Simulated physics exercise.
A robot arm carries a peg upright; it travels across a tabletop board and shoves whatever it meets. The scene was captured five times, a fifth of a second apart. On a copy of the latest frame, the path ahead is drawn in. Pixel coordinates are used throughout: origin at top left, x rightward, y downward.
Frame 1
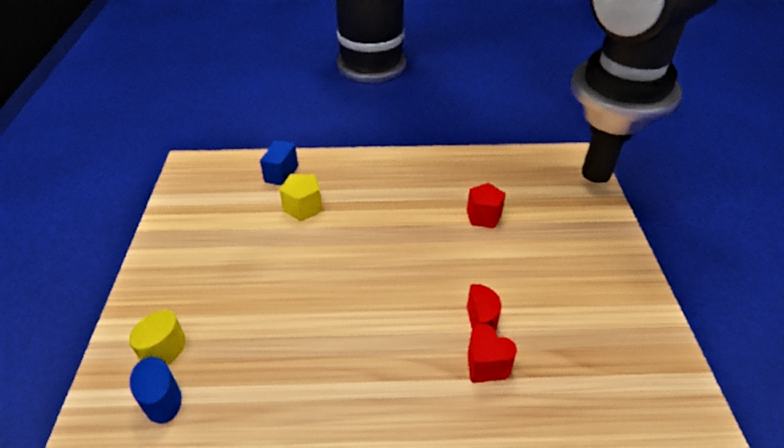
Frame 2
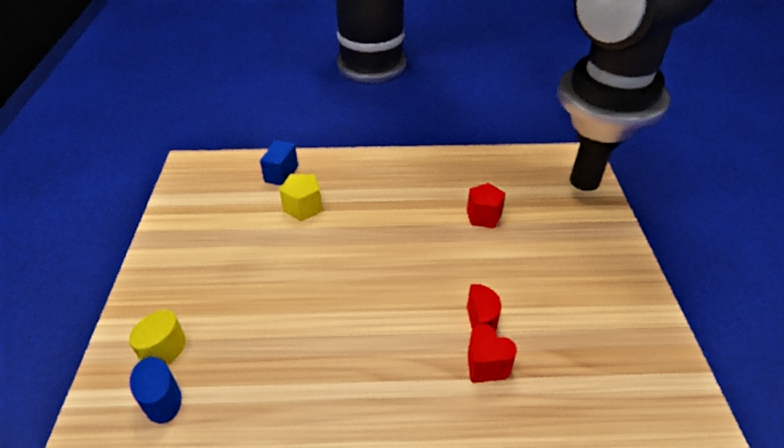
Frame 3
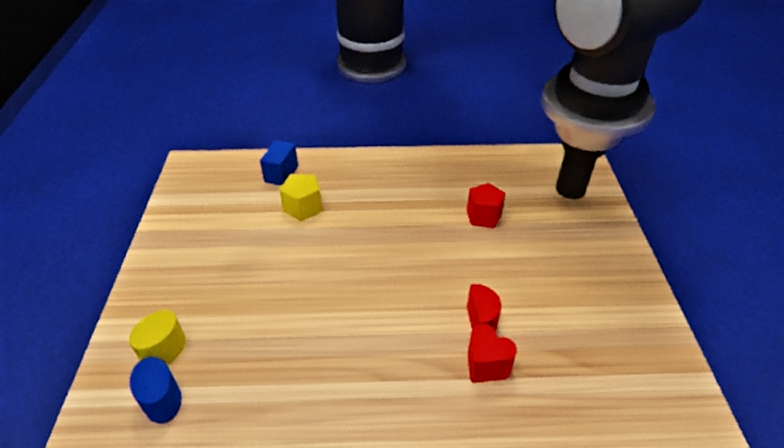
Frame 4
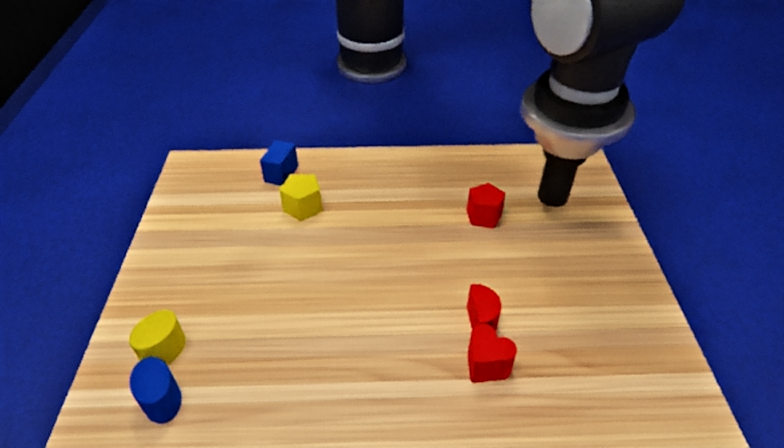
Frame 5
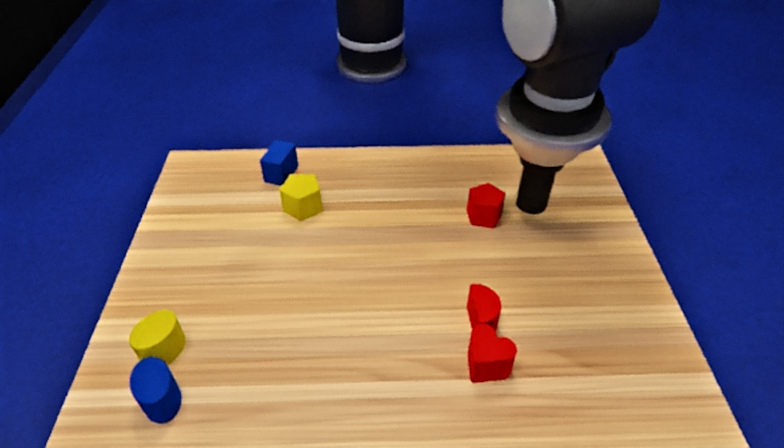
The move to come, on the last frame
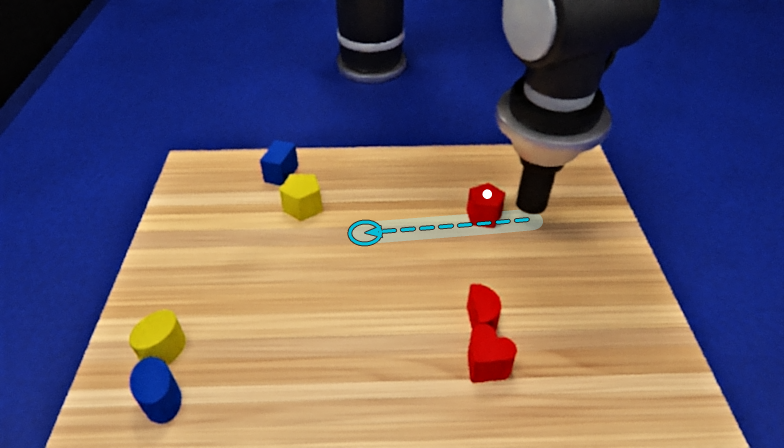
On a wooden board over a blue surface, a robot arm's black peg moved steadily left from the top right corner, coming close beside the red pentagon, while the red, yellow and blue blocks stayed still.
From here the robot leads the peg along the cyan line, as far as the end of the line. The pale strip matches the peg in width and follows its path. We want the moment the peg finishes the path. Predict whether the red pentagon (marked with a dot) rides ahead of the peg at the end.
The peg has lost it.
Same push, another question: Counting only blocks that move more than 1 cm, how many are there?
There will be one block displaced.
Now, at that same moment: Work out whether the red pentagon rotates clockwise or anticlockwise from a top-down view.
It goes round the way clock hands do.
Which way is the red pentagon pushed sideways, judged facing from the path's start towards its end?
It's pushed right.
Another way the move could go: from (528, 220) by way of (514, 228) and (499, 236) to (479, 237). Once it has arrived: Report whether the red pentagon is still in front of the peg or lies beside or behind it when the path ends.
It ends up beside or behind the peg.
Drawn move, from (528, 220) to (365, 233); the dot is on the red pentagon.
On the path given first. One third of the way, peg at (476, 209); red pentagon at (447, 191), turned 15° clockwise.
Two thirds of the way, peg at (421, 213); red pentagon at (418, 185), turned 55° clockwise.
At the end, peg at (364, 218); yellow pentagon still; red pentagon at (418, 185), turned 55° clockwise.
